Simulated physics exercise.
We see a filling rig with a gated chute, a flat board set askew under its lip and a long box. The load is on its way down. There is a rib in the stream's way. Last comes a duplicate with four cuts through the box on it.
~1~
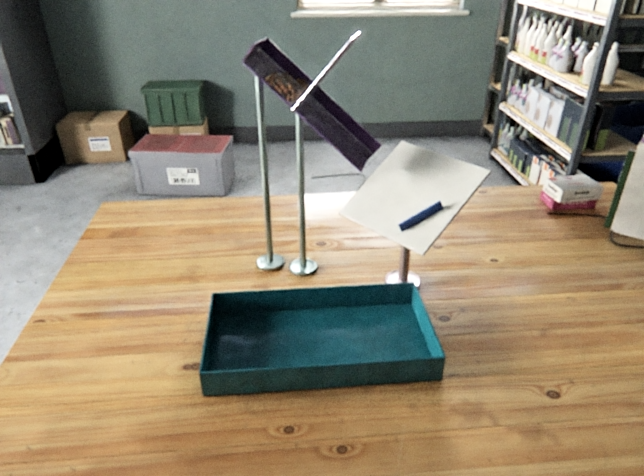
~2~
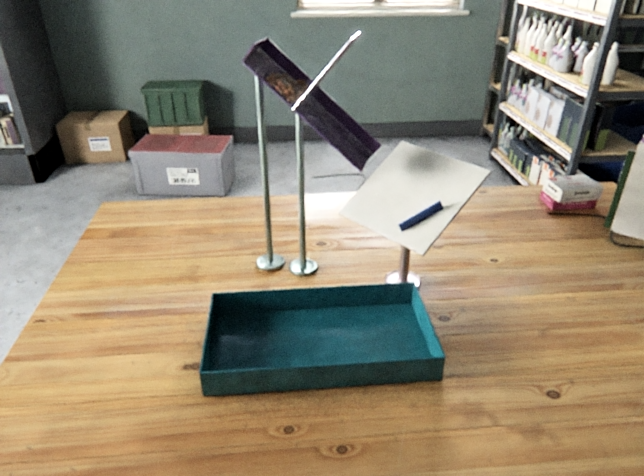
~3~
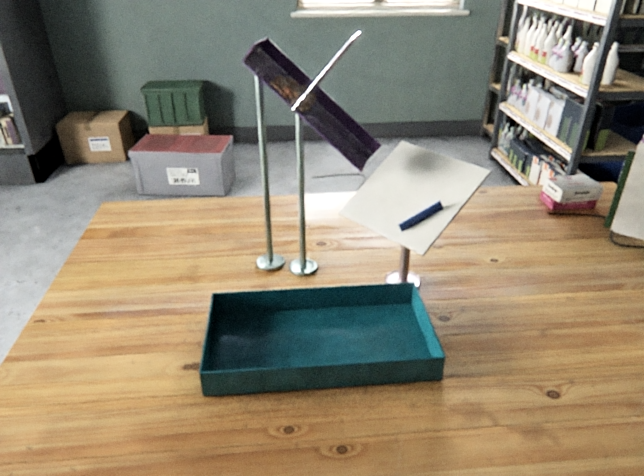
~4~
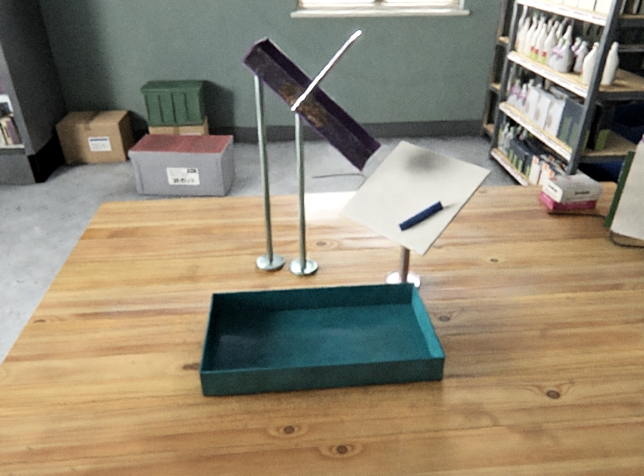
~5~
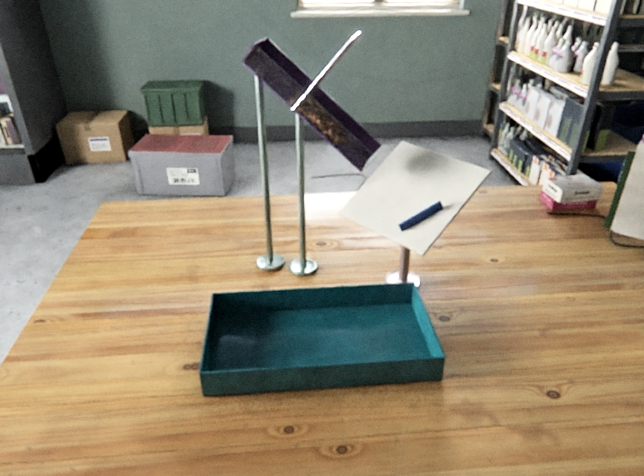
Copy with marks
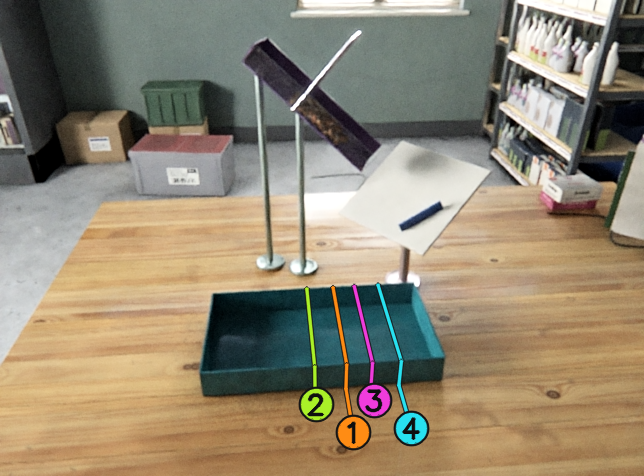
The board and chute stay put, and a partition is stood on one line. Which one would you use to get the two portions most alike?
Best: 3.
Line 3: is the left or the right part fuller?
More lands on the left.
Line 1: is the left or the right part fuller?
The right side.
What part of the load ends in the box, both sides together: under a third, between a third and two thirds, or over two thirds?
It is over two thirds.
On the marked copy, line 1 crosses the front rim at (346, 363); line 2 crosses the front rim at (314, 365); line 3 crosses the front rim at (372, 362); line 4 crosses the front rim at (401, 360).
Choosing 1, of what is caught, about a tenth on the left of the divider, the larger part on the right.
Choosing 2, of what is caught, about a tenth on the left of the divider, almost all on the right.
Choosing 3, of what is caught, roughly two thirds on the left of the divider, roughly a third on the right.
Choosing 4, of what is caught, almost all on the left of the divider, just a few on the right.
